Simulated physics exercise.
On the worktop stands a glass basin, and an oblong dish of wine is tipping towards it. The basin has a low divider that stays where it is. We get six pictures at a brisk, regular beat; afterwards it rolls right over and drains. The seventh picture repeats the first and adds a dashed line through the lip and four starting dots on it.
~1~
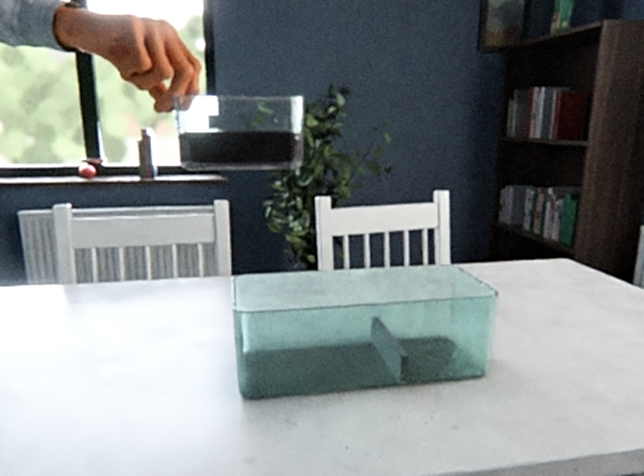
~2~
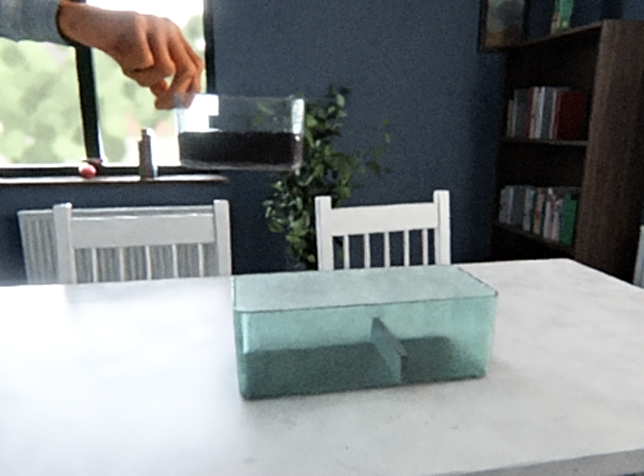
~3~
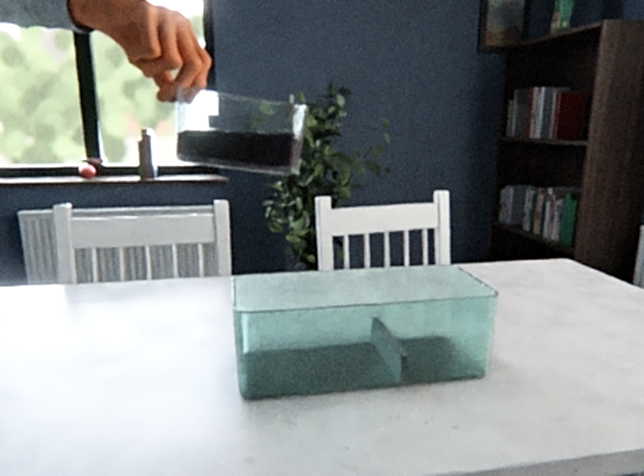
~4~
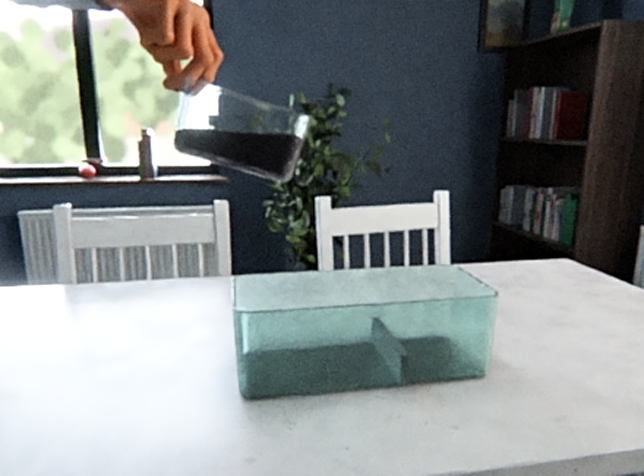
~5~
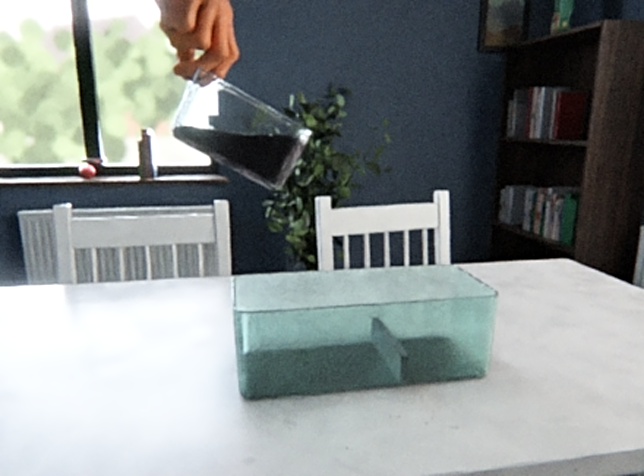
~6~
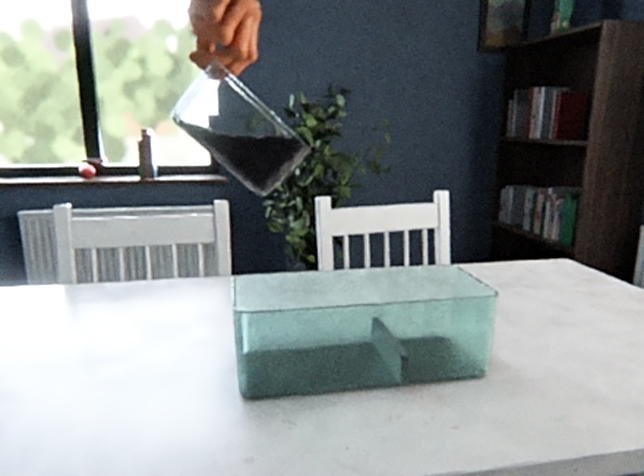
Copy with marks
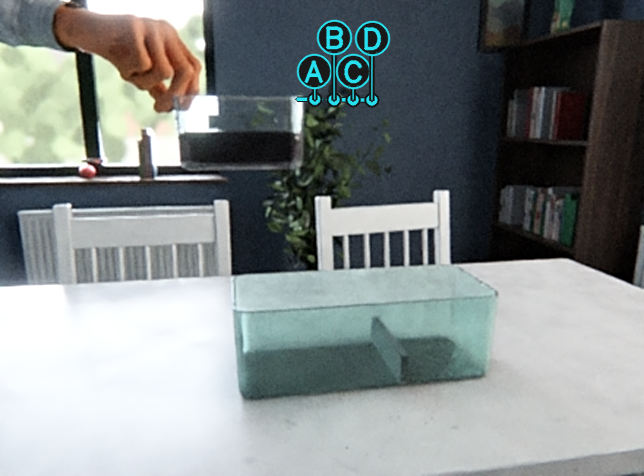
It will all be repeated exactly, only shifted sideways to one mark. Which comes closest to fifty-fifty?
Use dot C.
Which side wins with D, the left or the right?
More ends on the right.
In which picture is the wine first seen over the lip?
In picture 6.
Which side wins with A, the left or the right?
The left side.
On the marked copy, A at (314, 99); B at (334, 99); C at (353, 99); D at (371, 100).
Choosing A, about 91 % ends left of the wall and 6 % right of it; 3 % is lost outside.
Choosing B, about 74 % ends left of the wall and 24 % right of it.
Choosing C, about 47 % ends left of the wall and 51 % right of it.
Choosing D, about 31 % ends left of the wall and 67 % right of it.
